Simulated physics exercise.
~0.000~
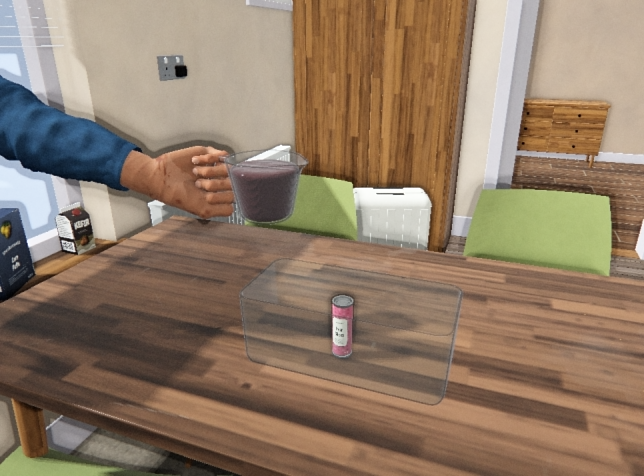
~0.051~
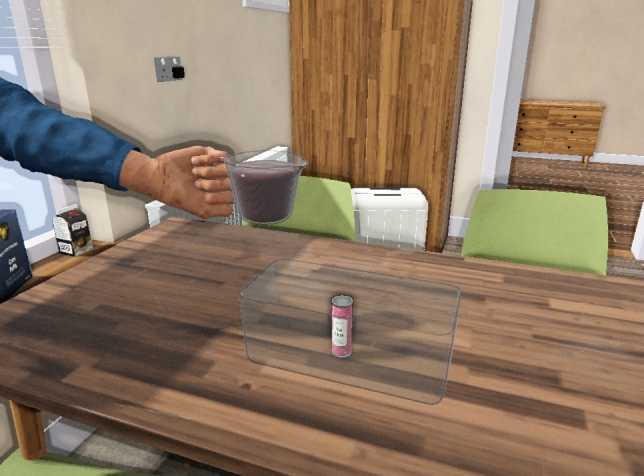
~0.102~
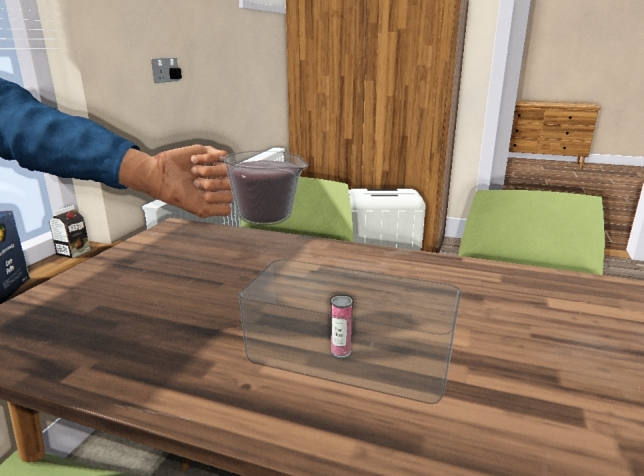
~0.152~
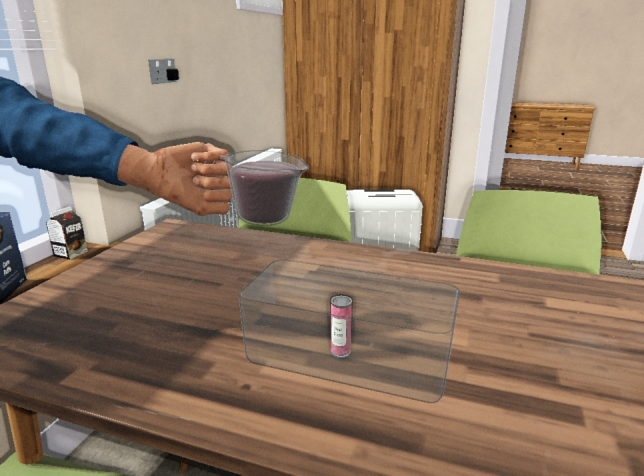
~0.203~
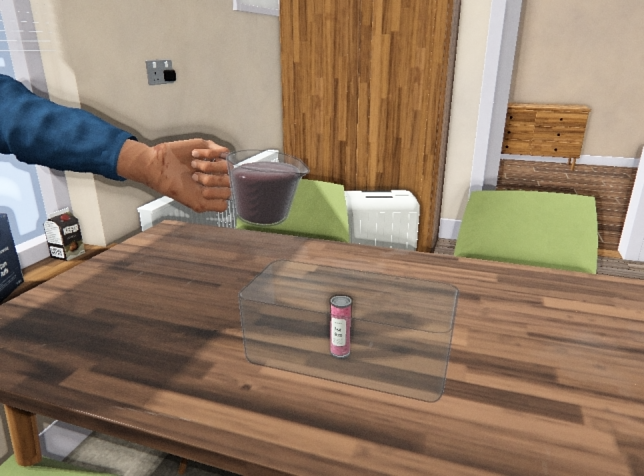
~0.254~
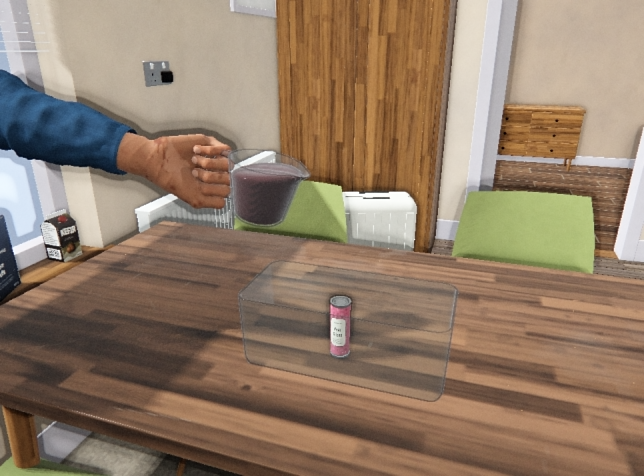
A hand slowly tilts a jug of wine slightly to the right above a table.
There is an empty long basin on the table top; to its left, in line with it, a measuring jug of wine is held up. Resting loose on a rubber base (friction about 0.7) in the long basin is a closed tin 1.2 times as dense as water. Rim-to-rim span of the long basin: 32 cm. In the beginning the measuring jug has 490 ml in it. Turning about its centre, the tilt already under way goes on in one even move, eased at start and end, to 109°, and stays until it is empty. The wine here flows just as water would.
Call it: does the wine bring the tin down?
Call: Not brought down.
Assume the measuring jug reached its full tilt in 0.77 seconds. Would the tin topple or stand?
Tips over.
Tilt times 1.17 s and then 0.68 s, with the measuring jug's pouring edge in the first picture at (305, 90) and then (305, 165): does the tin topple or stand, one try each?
Run one: It does not tip. Run two: It tumbles.
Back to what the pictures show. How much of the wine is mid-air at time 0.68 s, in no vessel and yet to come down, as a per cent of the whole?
Roughly 26 %.
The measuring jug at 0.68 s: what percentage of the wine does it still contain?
Some 62 % of it is still there.
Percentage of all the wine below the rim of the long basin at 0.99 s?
That comes to about 82 percent.
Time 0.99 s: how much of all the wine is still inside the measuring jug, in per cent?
I'd say some 7 per cent remains.
By 0.68 s the tilt is 68° and 61 per cent is still to pour; the tin stands where it began.
By 0.99 s the tilt is 103° and 7 per cent is still to pour; the tin stands where it began.
By 1.32 s the tilt is 109° and 0 per cent is still to pour; the tin stands where it began.
By 1.67 s the tilt is 109° and 0 per cent is still to pour; the tin stands where it began.
At rest the tin stands where it began.
